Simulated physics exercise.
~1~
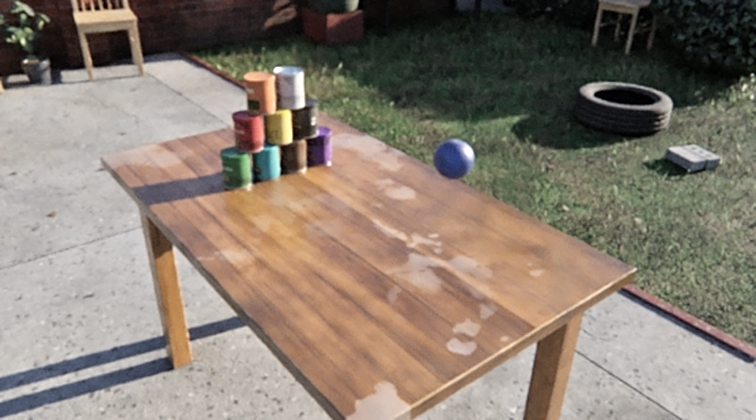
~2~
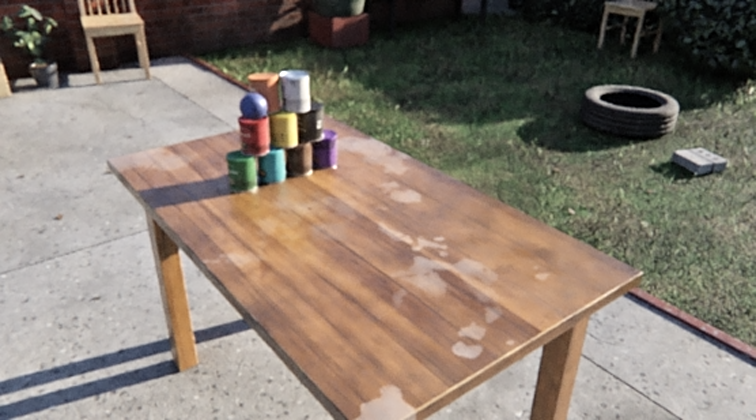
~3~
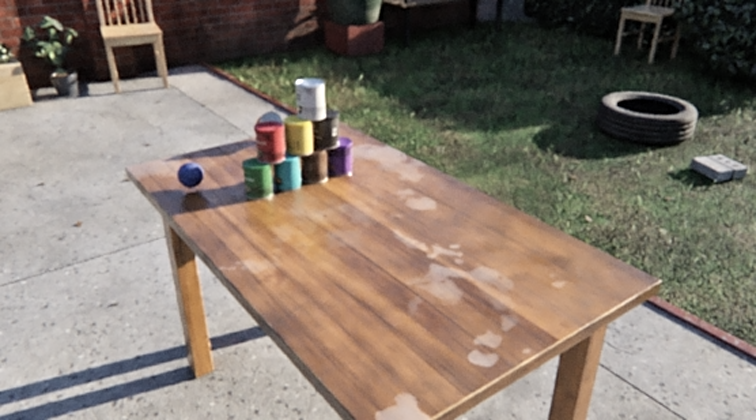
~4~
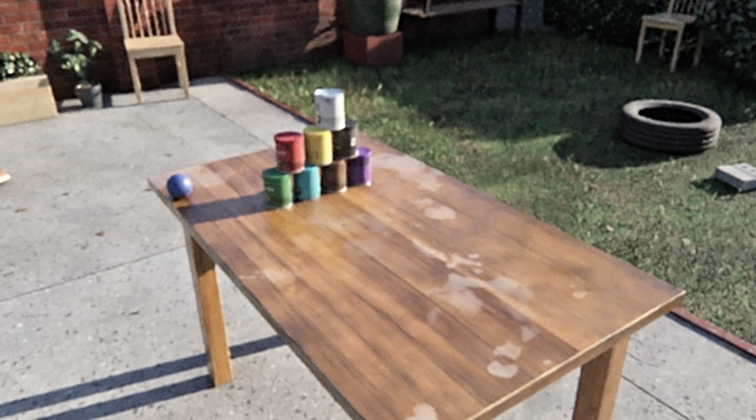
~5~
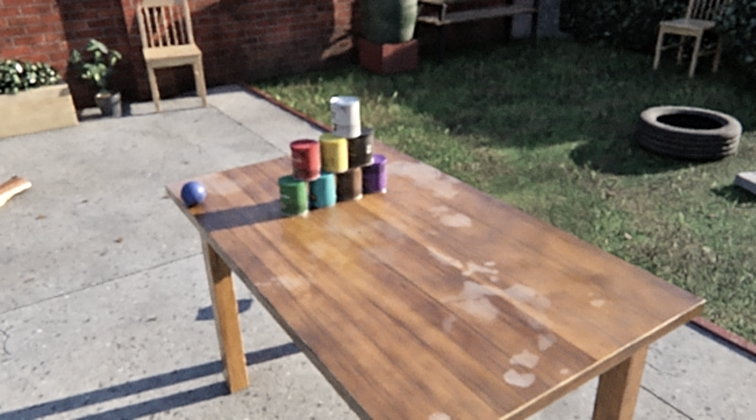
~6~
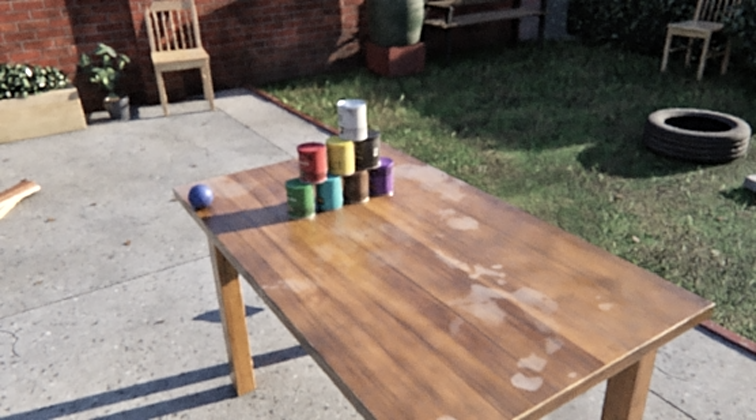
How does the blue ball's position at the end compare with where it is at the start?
At the start the blue ball is in the air to the right of the stacked tins. At the end it rests on the table's far left corner, to the left of the stack.
A blue ball knocks the orange tin off the stack and settles at the table's left end.
